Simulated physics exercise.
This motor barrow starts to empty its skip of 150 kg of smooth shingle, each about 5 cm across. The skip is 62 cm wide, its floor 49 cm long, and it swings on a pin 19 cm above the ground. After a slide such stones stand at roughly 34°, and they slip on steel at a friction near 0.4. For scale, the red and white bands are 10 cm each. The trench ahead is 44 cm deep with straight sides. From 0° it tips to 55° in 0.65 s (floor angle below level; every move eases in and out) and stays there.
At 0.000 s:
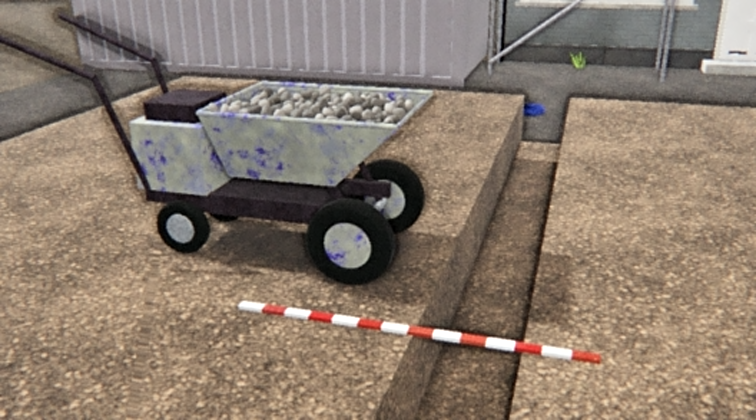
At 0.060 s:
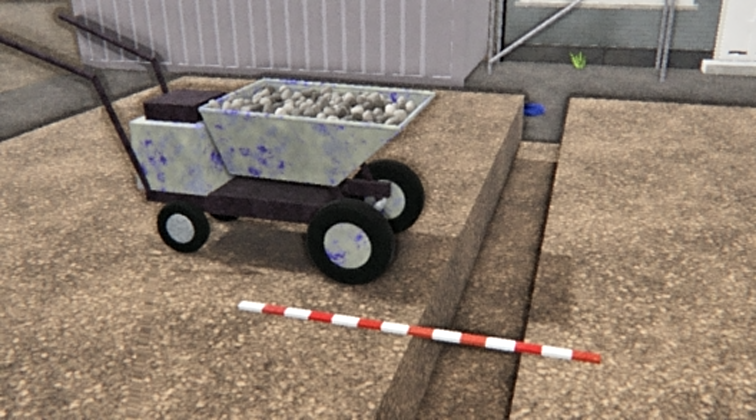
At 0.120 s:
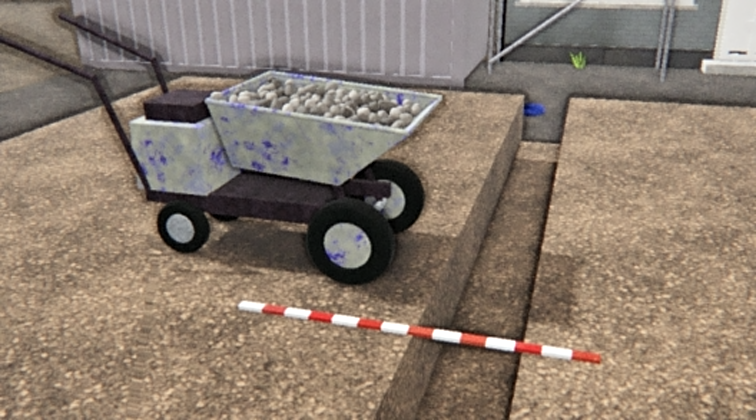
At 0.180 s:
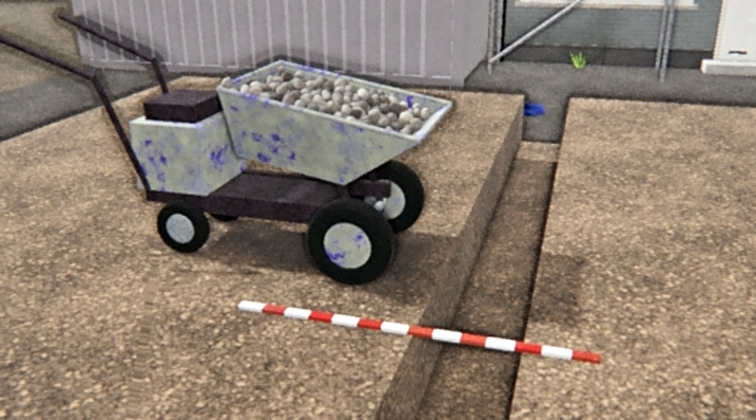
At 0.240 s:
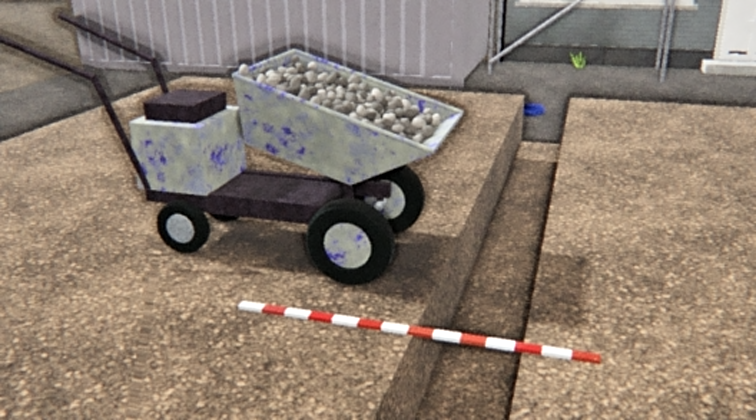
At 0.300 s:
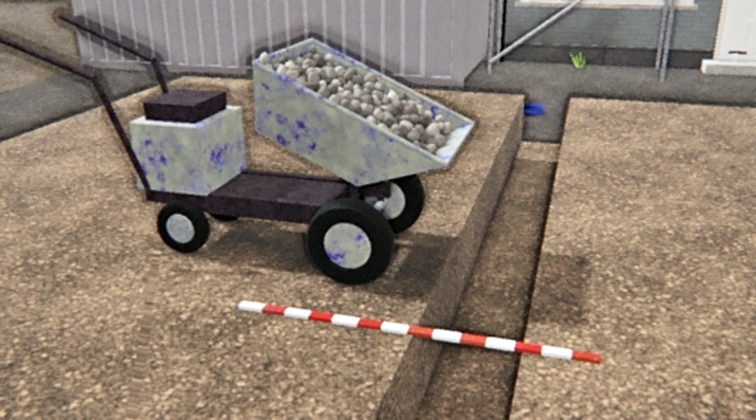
On a patch of gravelly brown ground beside a grey corrugated wall, seen from slightly above and to one side, a narrow straight-sided trench runs away from the viewer. A pale motor barrow with purple-blue blotches and black tyres stands left of it, loaded with smooth grey stones, behind a red and white banded pole. The skip tilts steadily rightward, its rear rising, while the chassis and camera stay still.
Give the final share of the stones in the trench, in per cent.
About 49 per cent.
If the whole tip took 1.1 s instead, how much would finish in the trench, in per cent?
It would be near 60 per cent.
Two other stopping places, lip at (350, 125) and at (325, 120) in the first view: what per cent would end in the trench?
About 80 and 95 per cent.
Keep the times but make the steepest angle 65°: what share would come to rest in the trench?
In that case some 35 per cent.
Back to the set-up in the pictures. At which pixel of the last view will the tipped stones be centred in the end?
Near (547, 273).
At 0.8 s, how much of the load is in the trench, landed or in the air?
About 15 per cent by then.
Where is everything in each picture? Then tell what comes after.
In the first picture, the skip is at 0°, its lip at (397, 128); the top of the load is at (326, 99).
In the second picture, the skip is at 1°, its lip at (400, 129); the top of the load is at (318, 98); the stones move at 0.3 m/s on average.
The third picture shows lip at (409, 133), floor tilted 5°, highest stones at (279, 89); the stones move at 0.7 m/s on average.
The fourth picture shows lip at (420, 141), floor tilted 10°, highest stones at (286, 80); the stones move at 0.9 m/s on average.
In the fifth picture, the skip is at 17°, its lip at (434, 152); the top of the load is at (295, 70); the stones move at 1.1 m/s on average.
In the sixth picture, the skip is at 24°, its lip at (447, 165); the top of the load is at (308, 61); the stones move at 1.2 m/s on average.
After 0.5 s the floor is at 47°; 100 % in the skip; the foremost stones are at (471, 179).
After 0.8 s the floor is at 55°; 84 % in the skip, 13 % in the trench, 3 % past the trench; the foremost stones are at (556, 272).
After 1.1 s the floor is at 55°; 36 % in the skip, 16 % in the trench, 48 % past the trench; the foremost stones are at (715, 309).
After 3.0 s the floor is at 55°; 0 % in the skip, 49 % in the trench, 51 % past the trench; the foremost stones are past the picture's edge.
